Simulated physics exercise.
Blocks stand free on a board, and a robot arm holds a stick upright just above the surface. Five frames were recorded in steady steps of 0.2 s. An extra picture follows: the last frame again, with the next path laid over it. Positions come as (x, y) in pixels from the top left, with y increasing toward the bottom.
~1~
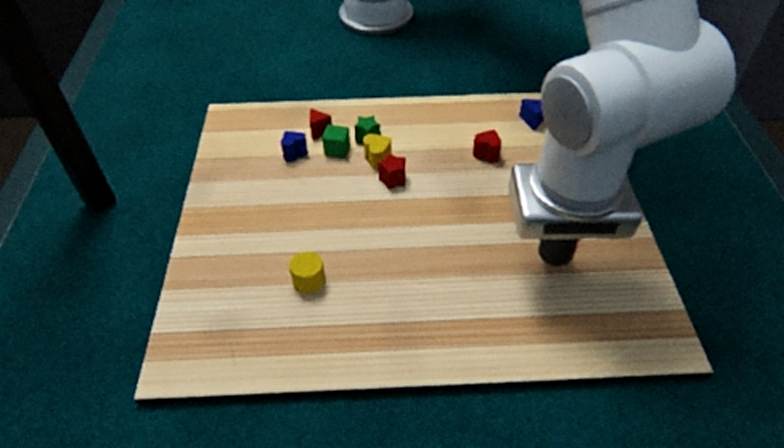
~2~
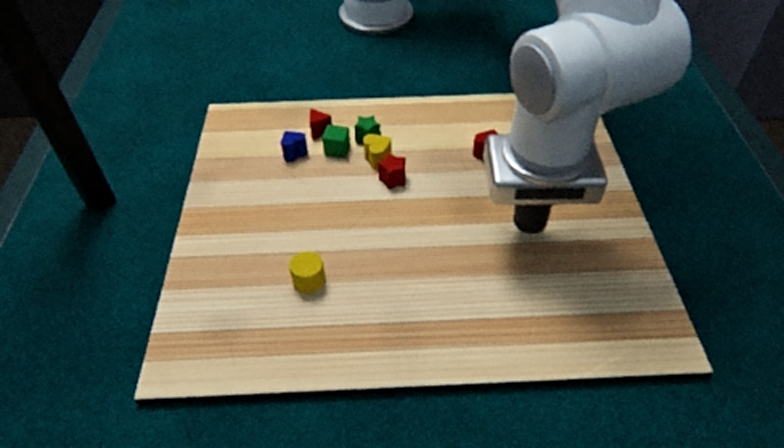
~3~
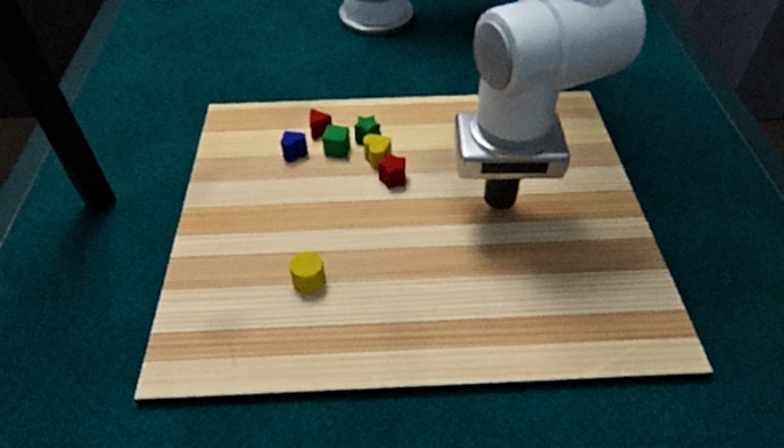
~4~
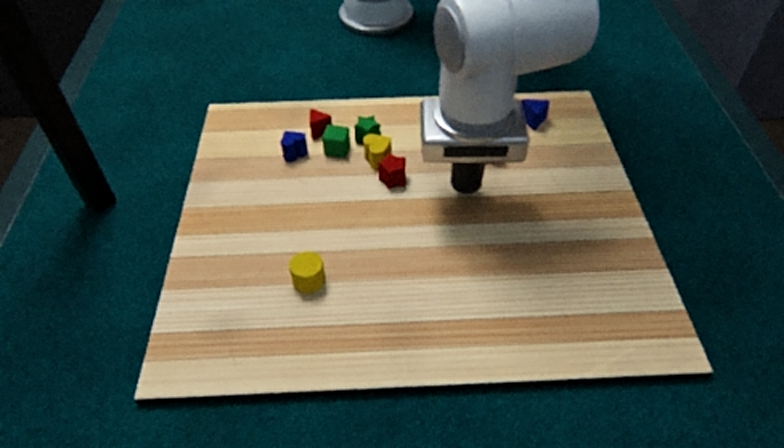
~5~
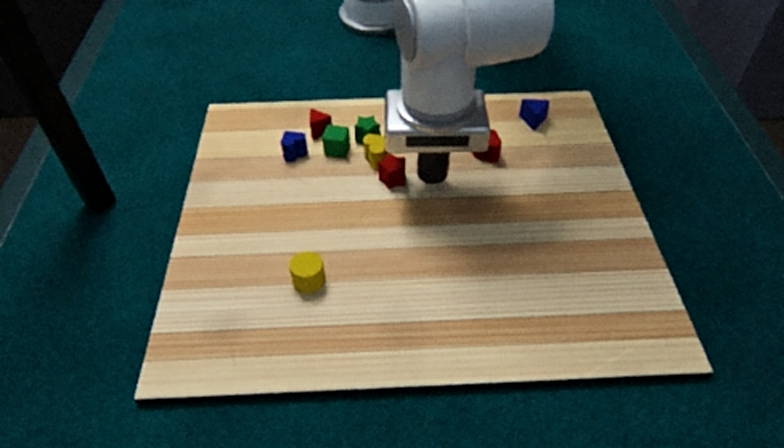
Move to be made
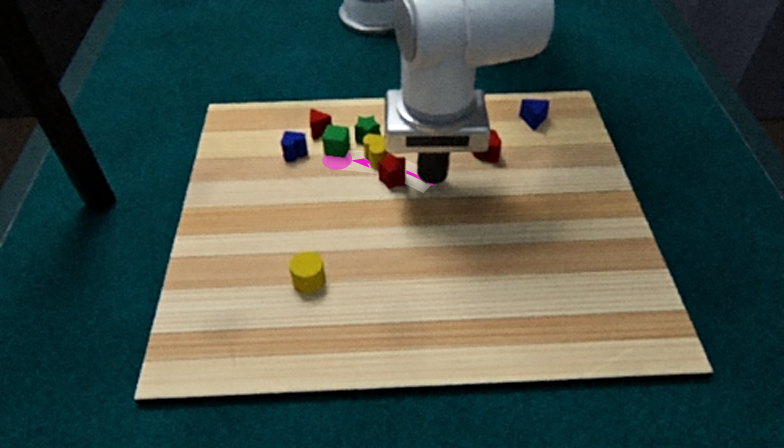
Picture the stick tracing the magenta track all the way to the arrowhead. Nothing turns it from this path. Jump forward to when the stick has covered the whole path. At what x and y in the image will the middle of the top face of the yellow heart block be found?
My best guess is (333, 126).
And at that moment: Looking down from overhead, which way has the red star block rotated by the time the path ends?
Top view: Counterclockwise.
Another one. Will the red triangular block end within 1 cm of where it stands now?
I expect not.
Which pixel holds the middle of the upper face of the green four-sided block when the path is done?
(310, 124)
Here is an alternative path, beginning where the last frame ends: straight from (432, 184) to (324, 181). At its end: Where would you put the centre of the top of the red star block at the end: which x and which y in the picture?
Final place: (301, 156).
The line goes from (432, 184) through (403, 171) and (371, 162) to (337, 160).
The first path, step by step. One third of the way, stick at (402, 160); red star block at (379, 161), turned 30° anticlockwise.
Two thirds of the way, stick at (370, 152); green four-sided block at (331, 131), turned 15° anticlockwise; green star block at (366, 120); yellow heart block at (354, 132), turned 30° clockwise; red star block at (362, 162), turned 75° anticlockwise.
At the end, stick at (336, 150); red triangular block at (312, 112), turned 40° clockwise; green four-sided block at (310, 124); green star block at (366, 120), turned 15° clockwise; yellow heart block at (333, 126), turned 50° clockwise; red star block at (360, 162), turned 90° anticlockwise.
